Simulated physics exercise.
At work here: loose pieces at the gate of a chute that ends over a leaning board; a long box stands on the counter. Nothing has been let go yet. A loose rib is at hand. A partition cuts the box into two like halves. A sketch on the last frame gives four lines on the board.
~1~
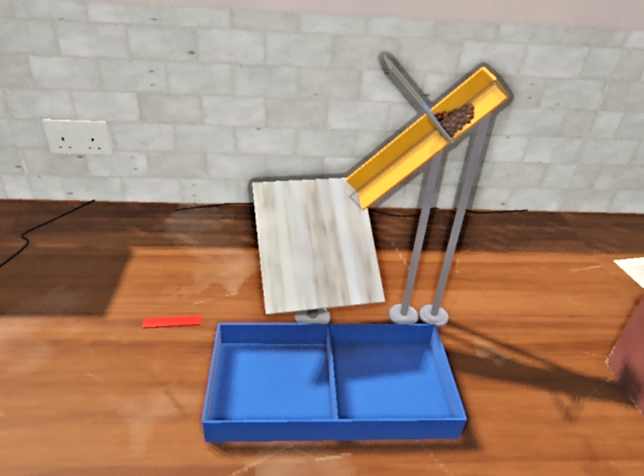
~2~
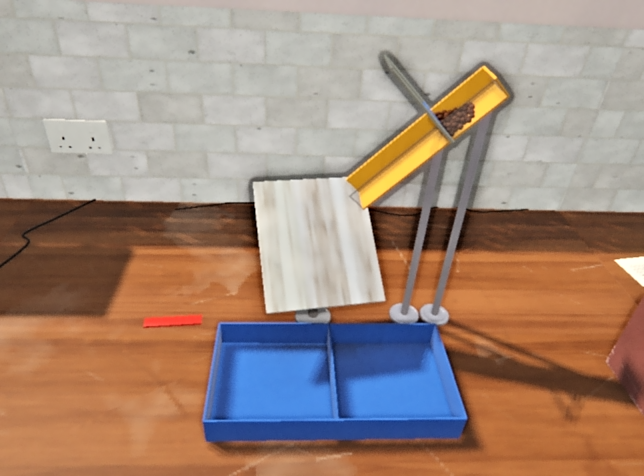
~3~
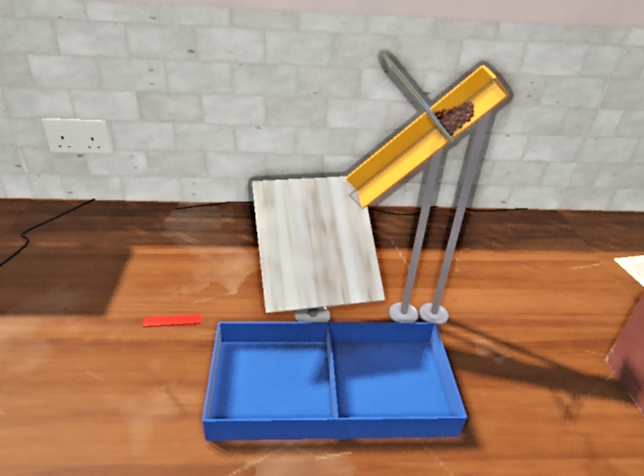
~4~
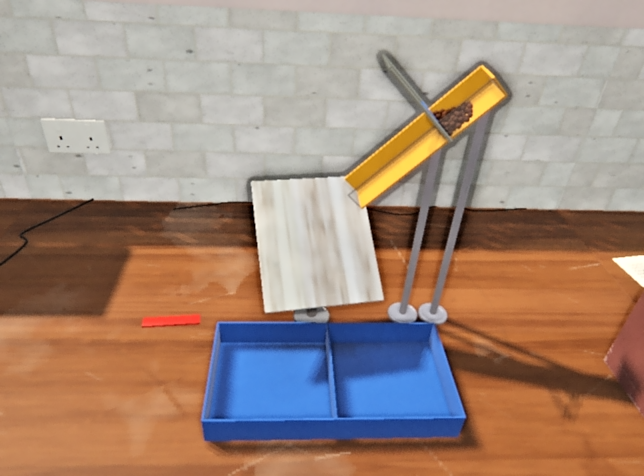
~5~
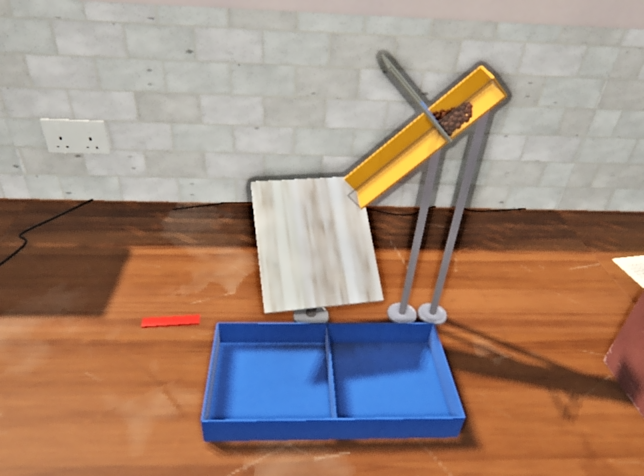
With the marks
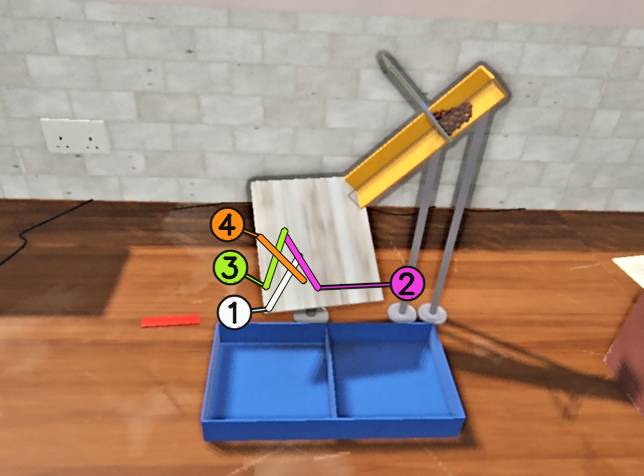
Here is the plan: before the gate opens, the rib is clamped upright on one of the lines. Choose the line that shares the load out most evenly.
Use line 4.
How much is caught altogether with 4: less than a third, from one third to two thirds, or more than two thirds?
More than two thirds.
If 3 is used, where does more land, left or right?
The left half.
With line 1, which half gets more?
More lands on the left.
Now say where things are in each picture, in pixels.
The first frame shows load behind the gate near (454, 120), allspice berries; lip of the chute near (361, 202), sloping fairly steeply.
The second frame shows middle of the board near (318, 240), tilted fairly steeply; middle of its low edge near (328, 307); of its high edge near (309, 179).
The third frame shows front corners of the box near (203, 420) and (466, 417); front end of its middle wall near (337, 419); gate still shut near (429, 111).
The fourth frame shows middle of the load near (453, 118); lip near (360, 200).
The fifth frame shows middle of the load near (452, 119); lip near (359, 201).
On the marked copy, line 1 from (299, 256) to (268, 308); line 2 from (285, 236) to (318, 287); line 3 from (284, 230) to (266, 286); line 4 from (260, 237) to (303, 280).
If 1 is chosen, of what is caught, all but a few in the left half, only a few in the right.
If 2 is chosen, of what is caught, a small share in the left half, the bulk in the right.
If 3 is chosen, of what is caught, all but a few in the left half, only a few in the right.
If 4 is chosen, of what is caught, close to a third in the left half, close to two thirds in the right.
